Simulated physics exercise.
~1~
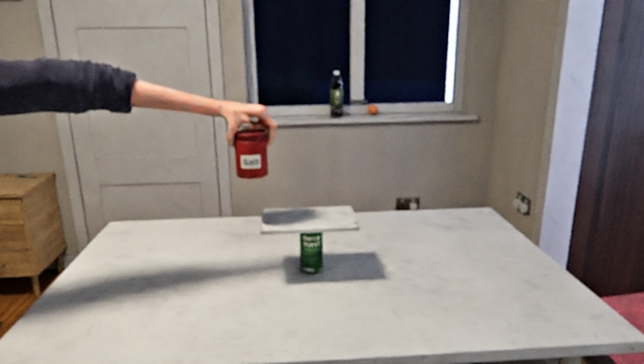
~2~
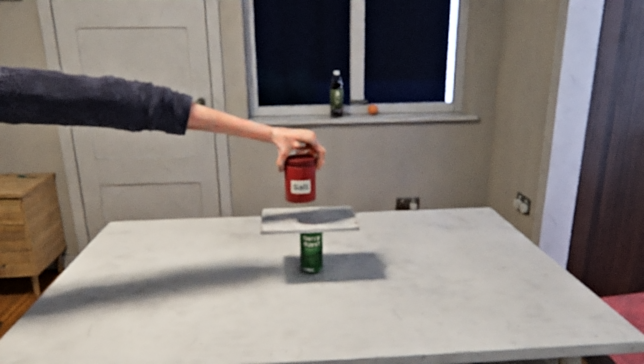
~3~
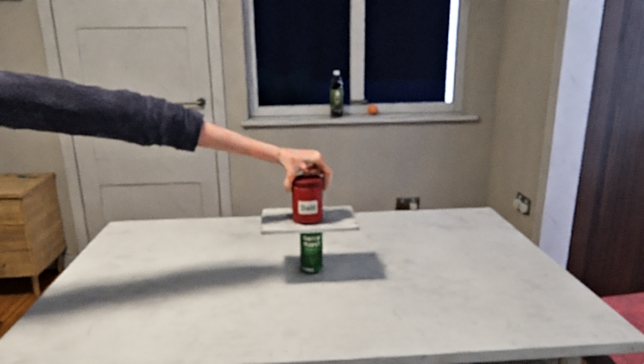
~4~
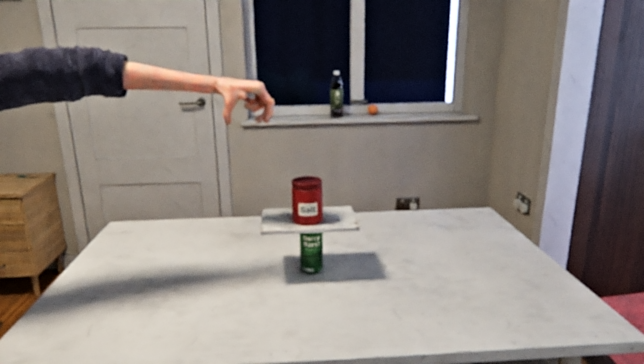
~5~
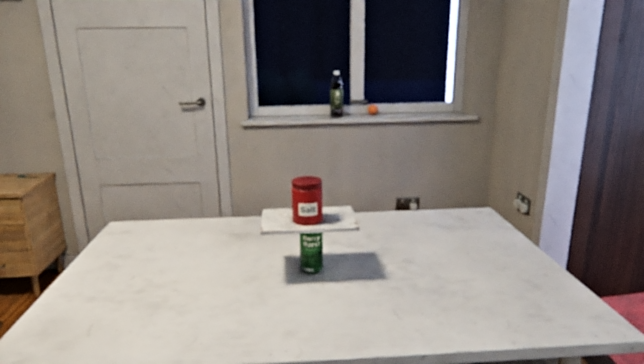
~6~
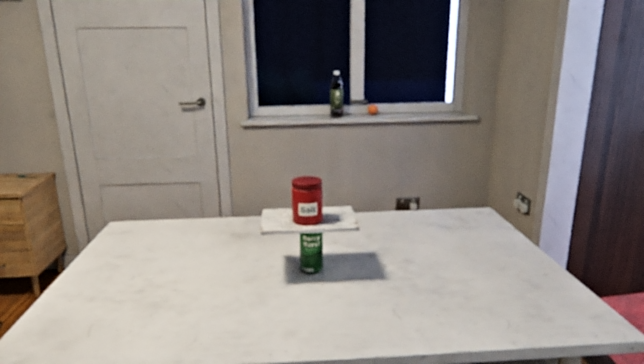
A hand reaching in from the left holds a red jar with a pale label above a large whitish table, seen from the front and slightly above in a room with a door, a dark window and a wooden cabinet. On the table, a flat white board rests across the top of a green can. The arm carries the jar rightward and down, then lowers it upright onto the board. The hand lets go, draws back to the left and leaves the view. The jar, board and can stay stacked and still.
